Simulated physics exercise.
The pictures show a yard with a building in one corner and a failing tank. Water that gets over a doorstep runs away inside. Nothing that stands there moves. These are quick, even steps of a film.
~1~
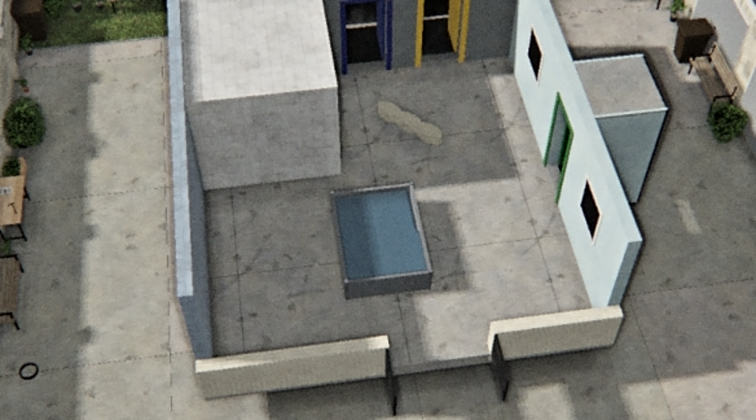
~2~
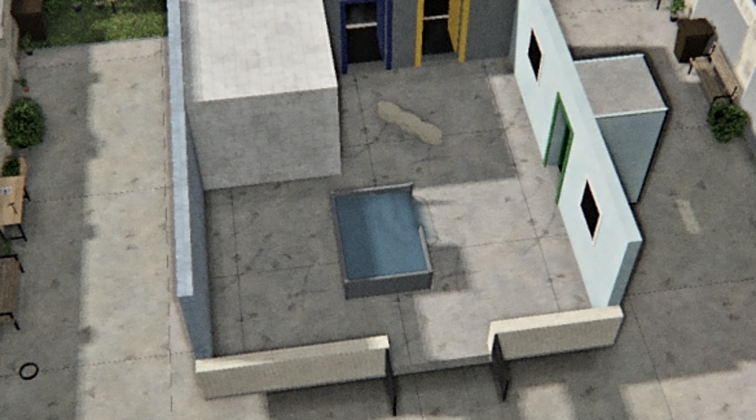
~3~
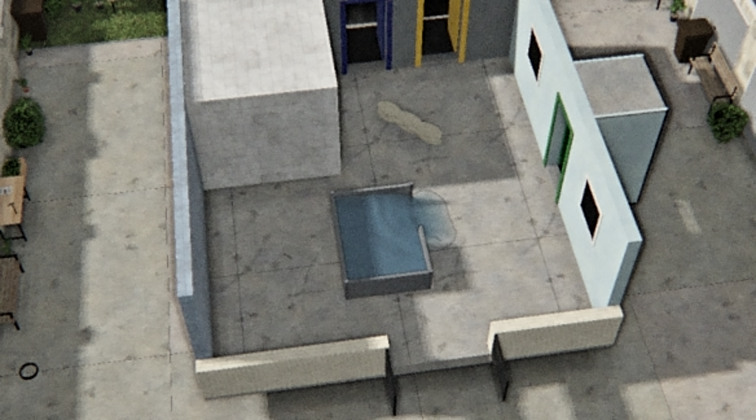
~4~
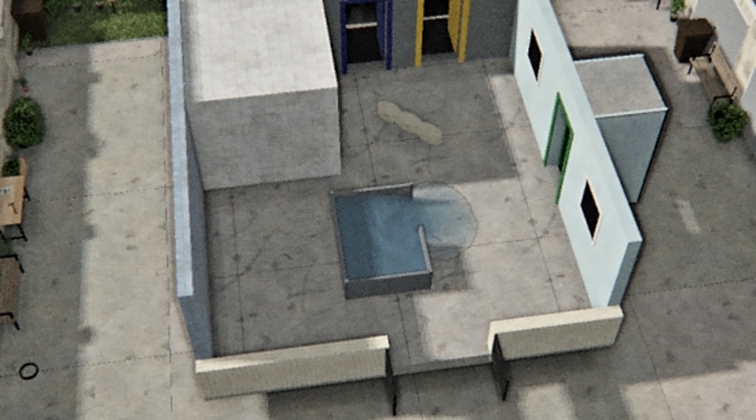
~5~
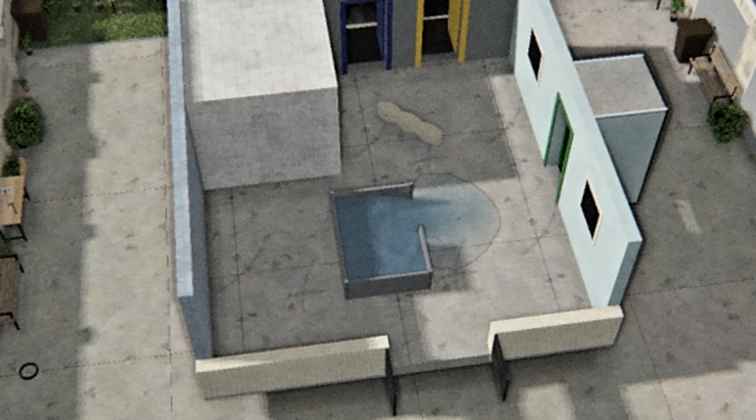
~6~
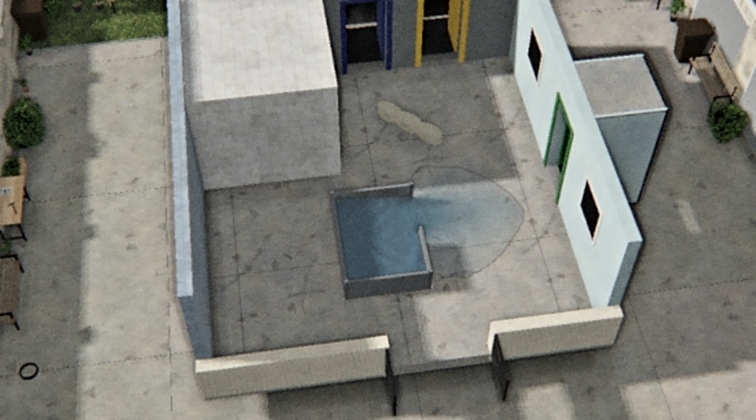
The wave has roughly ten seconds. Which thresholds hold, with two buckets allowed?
One by one: The yellow door stays under that; the green door takes more than that; the blue door stays under that.
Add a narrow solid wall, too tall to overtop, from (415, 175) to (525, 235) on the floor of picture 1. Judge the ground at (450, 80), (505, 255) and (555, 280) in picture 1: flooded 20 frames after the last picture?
In that order: Free of water, awash, awash.
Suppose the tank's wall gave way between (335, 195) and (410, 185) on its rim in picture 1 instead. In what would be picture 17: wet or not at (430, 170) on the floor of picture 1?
Verdict: Covered.
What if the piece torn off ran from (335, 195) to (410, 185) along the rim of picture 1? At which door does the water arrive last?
It is the door marked green.
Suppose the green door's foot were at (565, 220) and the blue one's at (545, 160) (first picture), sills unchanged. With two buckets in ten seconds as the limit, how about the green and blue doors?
My reading: Green door is over, blue door passes that mark.
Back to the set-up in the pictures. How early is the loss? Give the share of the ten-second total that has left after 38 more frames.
Close to 80 %.
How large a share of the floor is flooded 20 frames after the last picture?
Near 30 in a hundred.
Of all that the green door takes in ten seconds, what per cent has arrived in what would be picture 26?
Close to 80 %.
A moment on, water covers 20 % of the floor; the yellow door not reached, the green door under two buckets in, the blue door not reached.
Next, water covers 25 % of the floor; the yellow door not reached, the green door over two buckets in, the blue door not reached.
Then, water covers 30 % of the floor; the yellow door not reached, the green door far over two buckets in, the blue door not reached.
Later, water covers 55 % of the floor; the yellow door wet at the sill, nothing in, the green door far over two buckets in, the blue door wet at the sill, nothing in.
In the end, water covers 75 % of the floor; the yellow door wet at the sill, nothing in, the green door far over two buckets in, the blue door under two buckets in.
